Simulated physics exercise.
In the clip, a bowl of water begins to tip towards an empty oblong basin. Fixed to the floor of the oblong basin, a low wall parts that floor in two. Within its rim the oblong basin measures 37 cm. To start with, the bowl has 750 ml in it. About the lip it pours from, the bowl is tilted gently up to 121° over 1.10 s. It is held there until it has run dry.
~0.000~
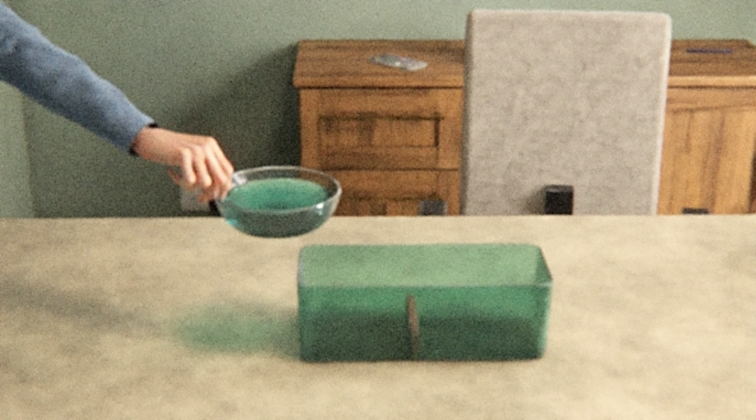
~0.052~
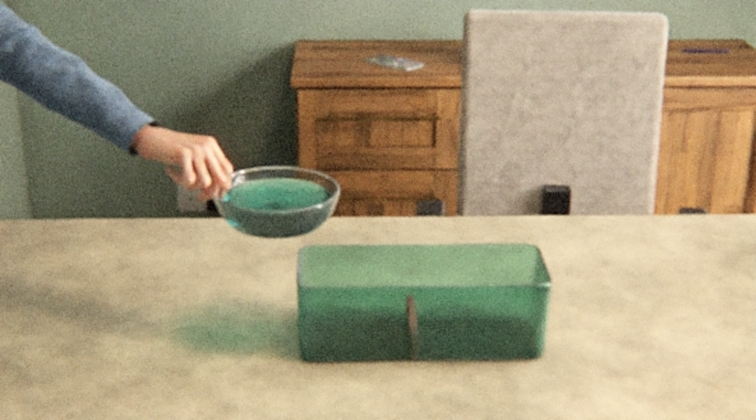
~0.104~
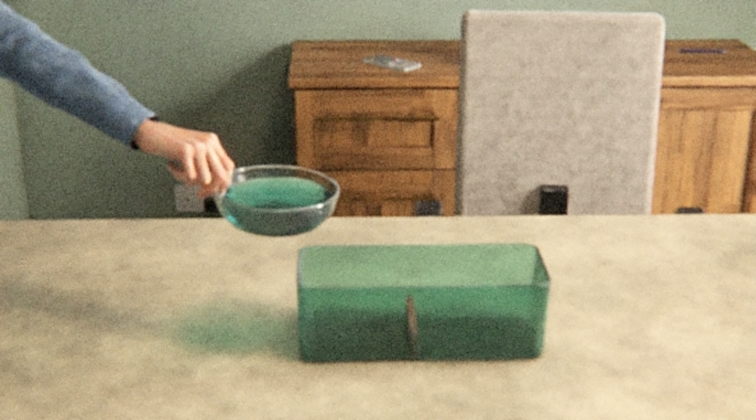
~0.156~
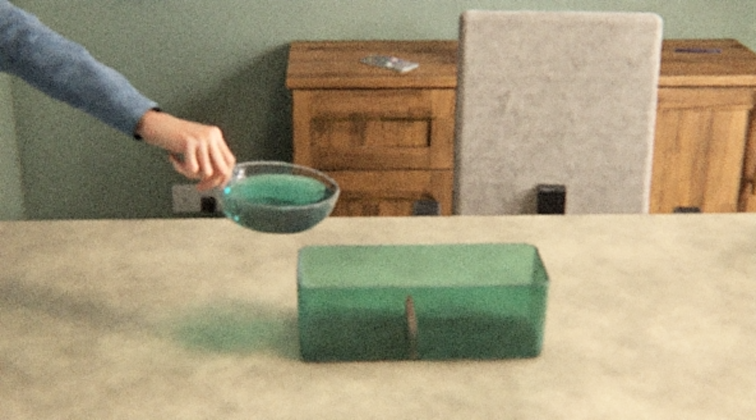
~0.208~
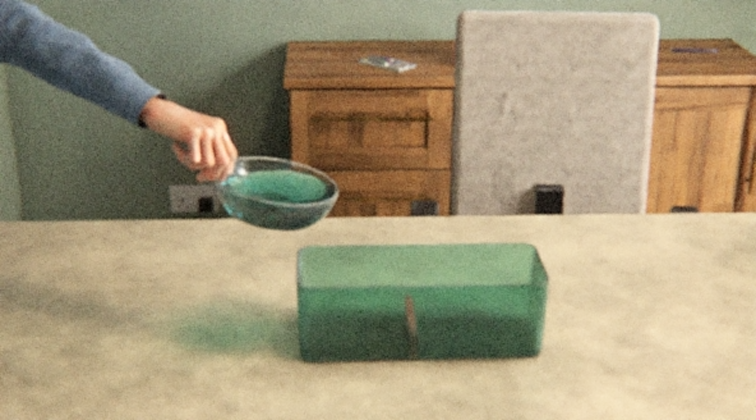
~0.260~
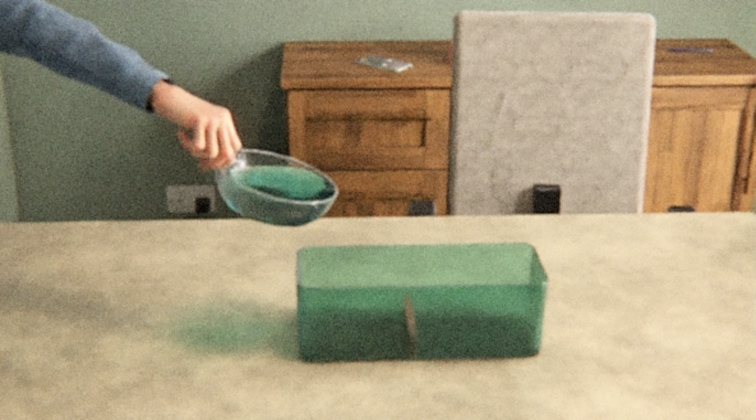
A hand gradually tilts a clear bowl of green liquid rightward above a green oblong basin.
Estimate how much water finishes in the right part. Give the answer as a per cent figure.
I would say 66 per cent.
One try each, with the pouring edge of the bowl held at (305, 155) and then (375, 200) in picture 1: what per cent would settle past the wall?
Some 30 and 85 per cent, in that order.
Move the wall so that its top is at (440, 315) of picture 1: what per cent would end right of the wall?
In that case, some 10 percent.
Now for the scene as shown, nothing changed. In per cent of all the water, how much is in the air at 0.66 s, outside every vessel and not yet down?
Near 54 per cent at that time.
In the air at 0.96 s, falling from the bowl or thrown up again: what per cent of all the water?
Some 2 per cent.
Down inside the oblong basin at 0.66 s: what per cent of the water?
Roughly 26 percent.
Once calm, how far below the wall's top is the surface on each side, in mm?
26 mm left, 18 mm right.
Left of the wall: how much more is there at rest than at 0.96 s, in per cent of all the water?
I'd put it at some 2 percent.
After 0.66 s the tilt is 80° and 19 per cent is still to pour, 18 is left of the wall and 8 right of it.
After 0.96 s the tilt is 116° and 0 per cent is still to pour, 31 is left of the wall and 67 right of it.
After 1.26 s the tilt is 121° and 0 per cent is still to pour, 33 is left of the wall and 66 right of it.
After 1.60 s the tilt is 121° and 0 per cent is still to pour, 33 is left of the wall and 66 right of it.
In the end 33 per cent lies left of the wall, 66 right of it and 1 outside.
